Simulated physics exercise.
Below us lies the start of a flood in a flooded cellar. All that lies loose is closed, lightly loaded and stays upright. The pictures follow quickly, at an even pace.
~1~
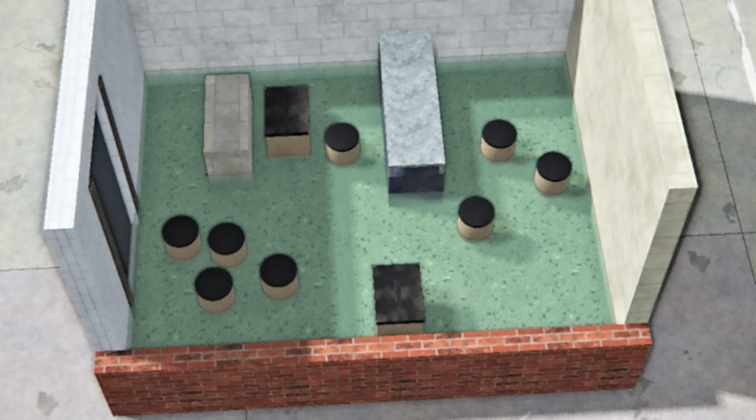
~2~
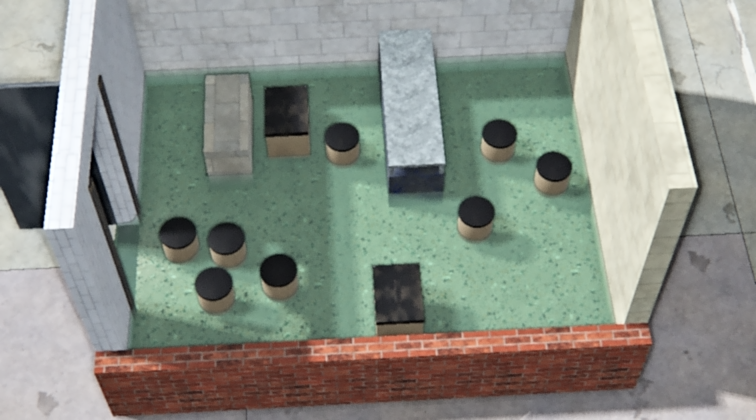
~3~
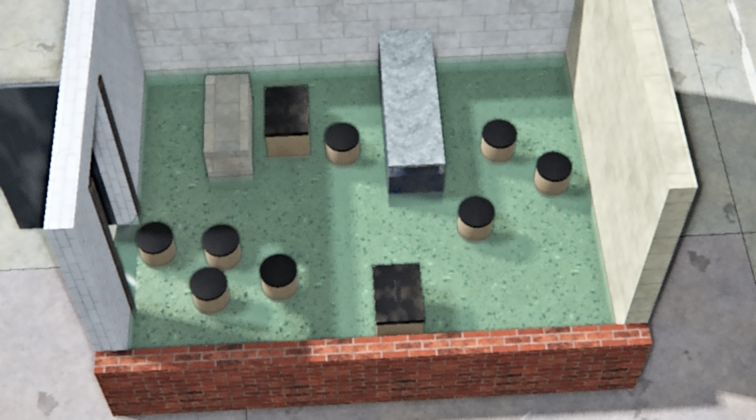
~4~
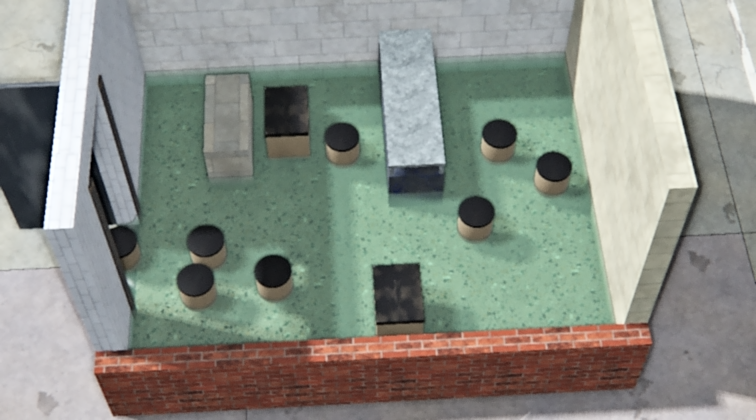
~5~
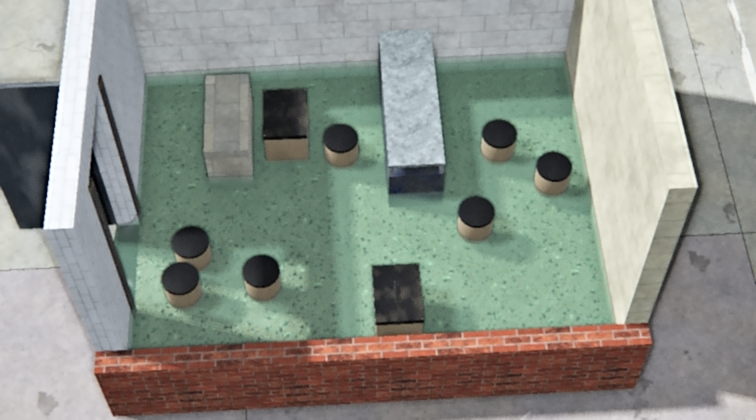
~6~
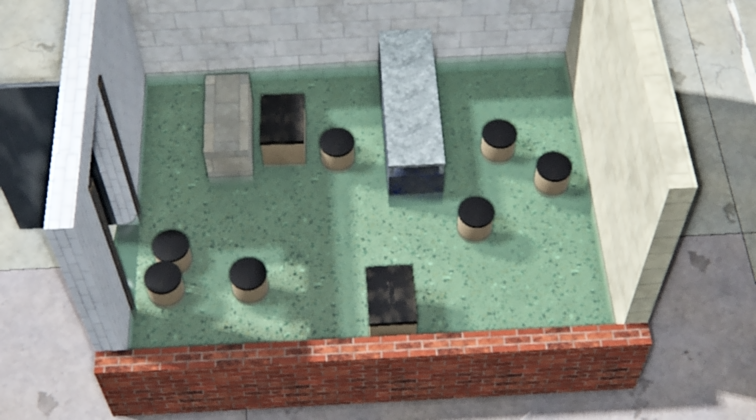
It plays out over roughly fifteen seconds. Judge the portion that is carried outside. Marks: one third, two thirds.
It is from one to two thirds.
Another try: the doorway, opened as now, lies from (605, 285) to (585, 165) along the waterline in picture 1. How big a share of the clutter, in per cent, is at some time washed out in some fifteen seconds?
Some 60 per cent.
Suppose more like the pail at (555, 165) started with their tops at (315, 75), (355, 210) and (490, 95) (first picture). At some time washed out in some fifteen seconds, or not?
One after the other: Still in, gone, left behind.
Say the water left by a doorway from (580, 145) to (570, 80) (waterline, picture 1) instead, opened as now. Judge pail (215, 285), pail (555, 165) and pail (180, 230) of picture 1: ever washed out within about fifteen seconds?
As listed: No, carried outside, still in.
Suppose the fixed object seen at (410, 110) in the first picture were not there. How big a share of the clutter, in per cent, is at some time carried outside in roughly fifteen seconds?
Roughly 60 per cent.
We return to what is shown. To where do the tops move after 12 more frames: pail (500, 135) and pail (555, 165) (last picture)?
Close to (472, 197) and (532, 210).
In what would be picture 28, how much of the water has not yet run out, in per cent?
Close to 62 %.
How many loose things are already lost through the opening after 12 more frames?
That makes 4.
A moment on, 3 of 10 are out; 7 afloat.
Next, 4 of 10 are out; 6 afloat.
Later, 4 of 10 are out; 6 afloat.
In the end, 6 of 10 are out; 4 afloat.
